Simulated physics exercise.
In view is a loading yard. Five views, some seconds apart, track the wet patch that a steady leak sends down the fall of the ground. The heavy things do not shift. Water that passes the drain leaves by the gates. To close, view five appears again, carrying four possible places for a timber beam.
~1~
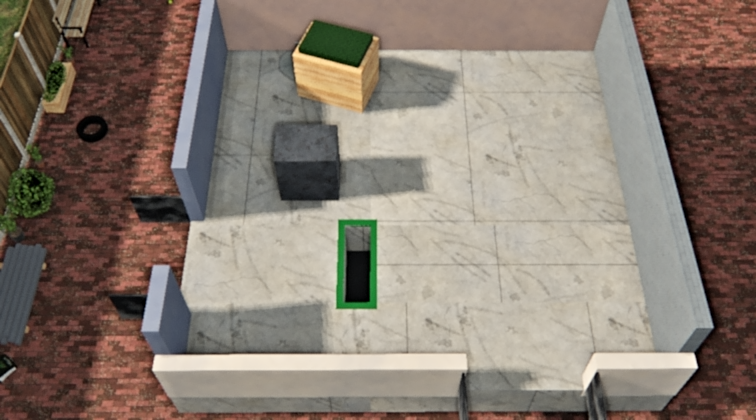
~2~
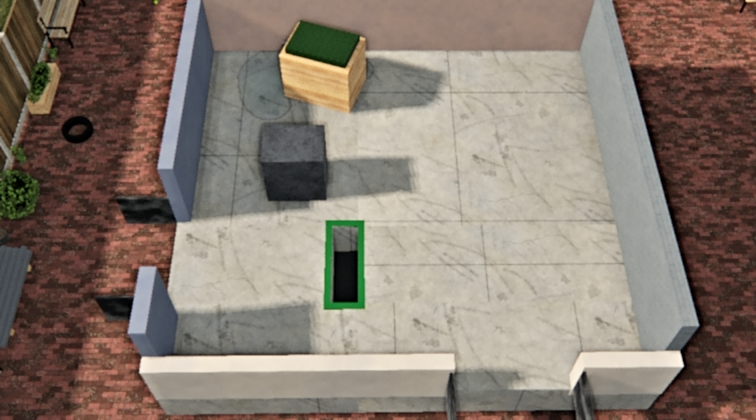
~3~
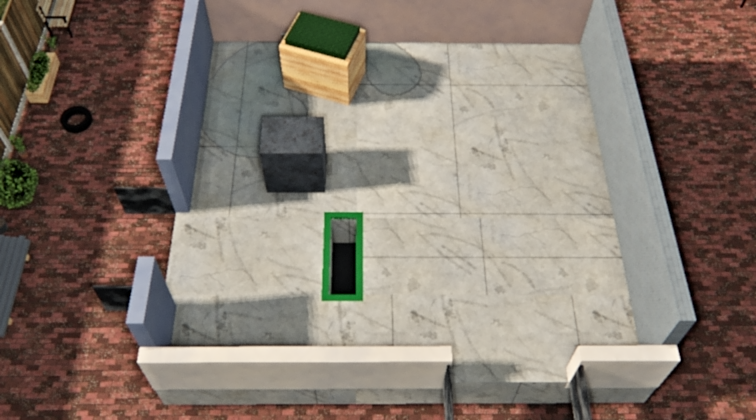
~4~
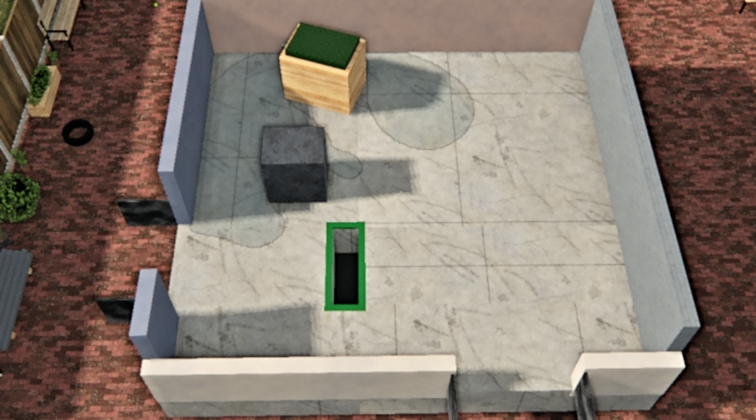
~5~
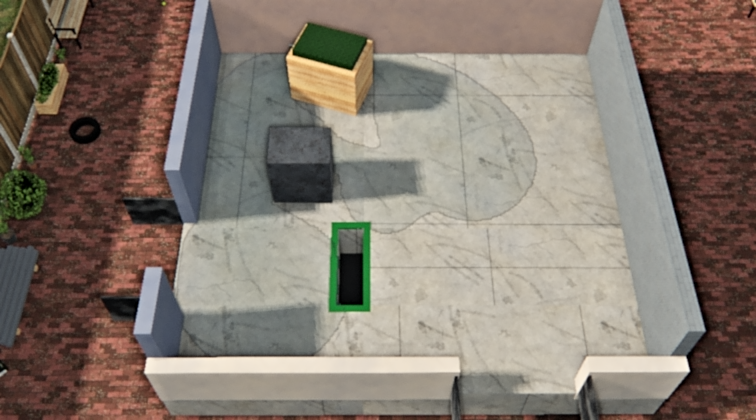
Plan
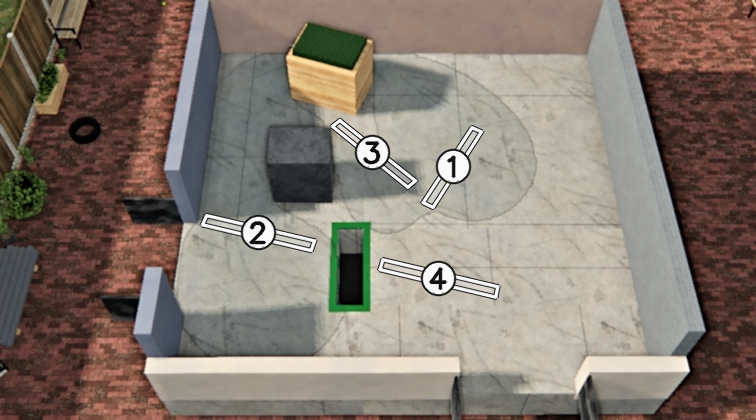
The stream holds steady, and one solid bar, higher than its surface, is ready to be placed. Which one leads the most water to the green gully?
I would pick place 2.
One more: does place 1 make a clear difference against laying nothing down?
Yes, it helps clearly.
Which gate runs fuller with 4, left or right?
The right one.
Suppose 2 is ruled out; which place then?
The answer is 1.
On the marked copy, 1 from (428, 205) to (476, 129); 2 from (204, 220) to (312, 245); 3 from (336, 123) to (411, 184); 4 from (381, 264) to (496, 291).
Choosing 1, about 16 % of the stream goes into the green gully, about 81 % out by the gates.
Choosing 2, about 43 % of the stream goes into the green gully, about 55 % out by the gates.
Choosing 3, about 10 % of the stream goes into the green gully, about 88 % out by the gates.
Choosing 4, about 10 % of the stream goes into the green gully, about 88 % out by the gates.
